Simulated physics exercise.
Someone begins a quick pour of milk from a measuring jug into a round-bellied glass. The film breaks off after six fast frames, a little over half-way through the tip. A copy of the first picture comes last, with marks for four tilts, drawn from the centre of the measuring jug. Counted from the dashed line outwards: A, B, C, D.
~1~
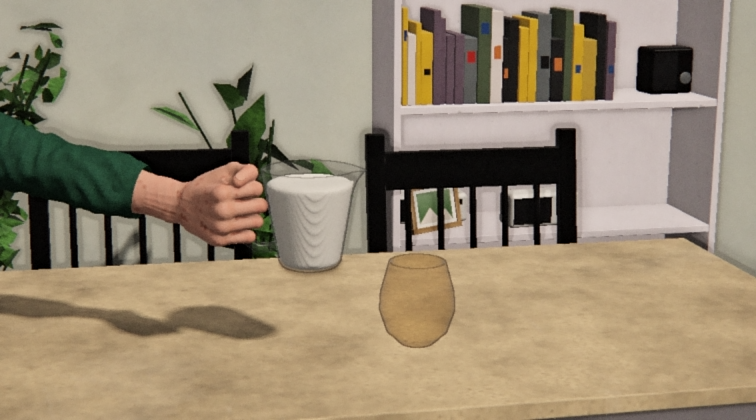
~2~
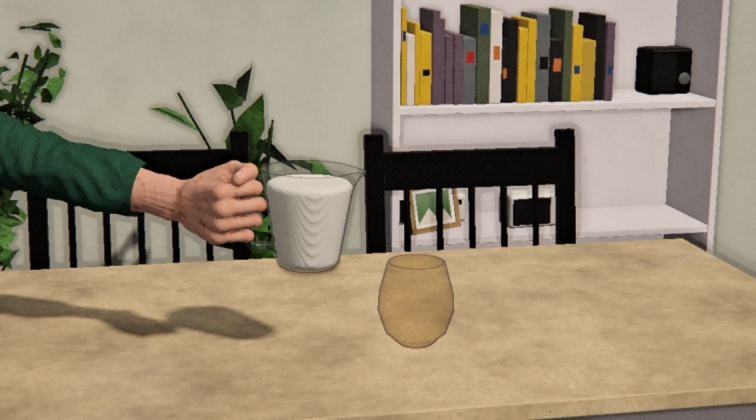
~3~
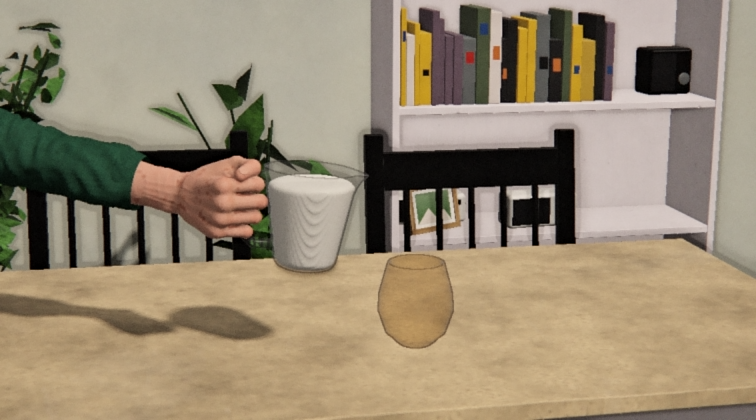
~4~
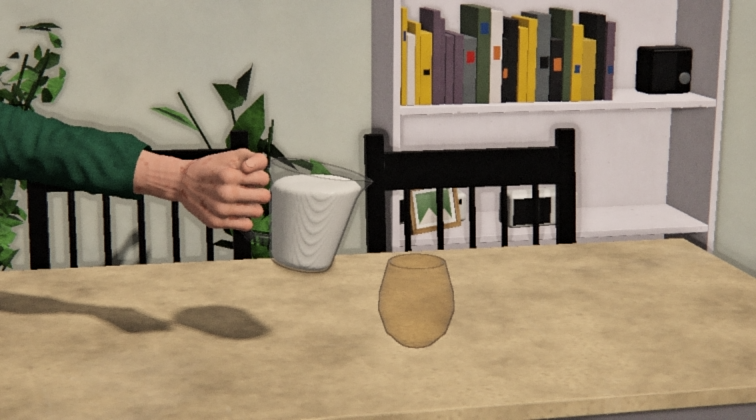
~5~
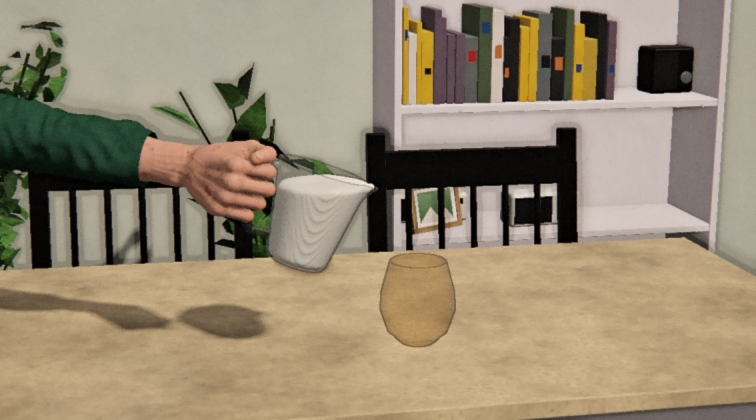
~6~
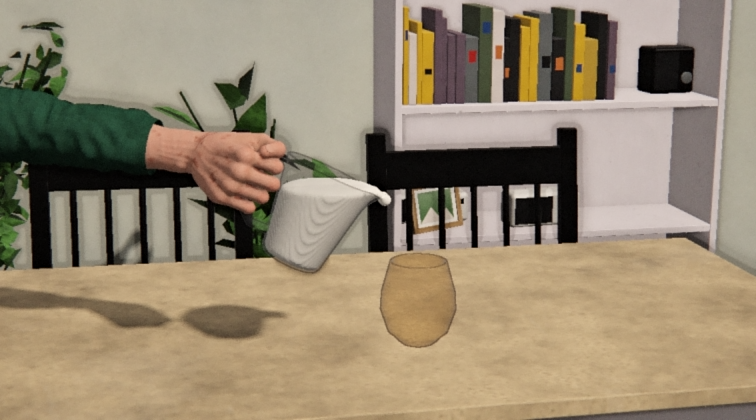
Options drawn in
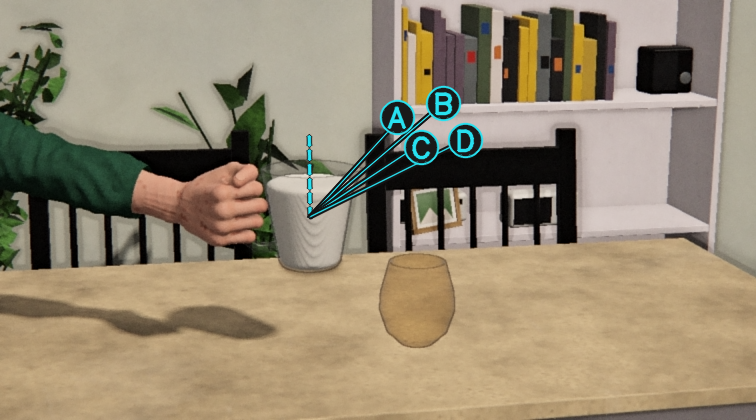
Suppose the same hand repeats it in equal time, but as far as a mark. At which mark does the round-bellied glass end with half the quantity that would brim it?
Tilt B does it best.
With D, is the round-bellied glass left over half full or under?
Over.
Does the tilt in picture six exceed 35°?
No.
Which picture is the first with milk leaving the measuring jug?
In picture 6.
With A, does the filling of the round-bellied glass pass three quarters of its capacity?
No, it does not.
On the marked copy, A at (387, 132); B at (430, 114); C at (405, 153); D at (450, 147).
Choosing A, the round-bellied glass ends with about 36 % of what it can hold.
Choosing B, the round-bellied glass ends with about 49 % of what it can hold.
Choosing C, the round-bellied glass ends with about 62 % of what it can hold.
Choosing D, the round-bellied glass ends with about 73 % of what it can hold; 4 % of the milk is spilt.
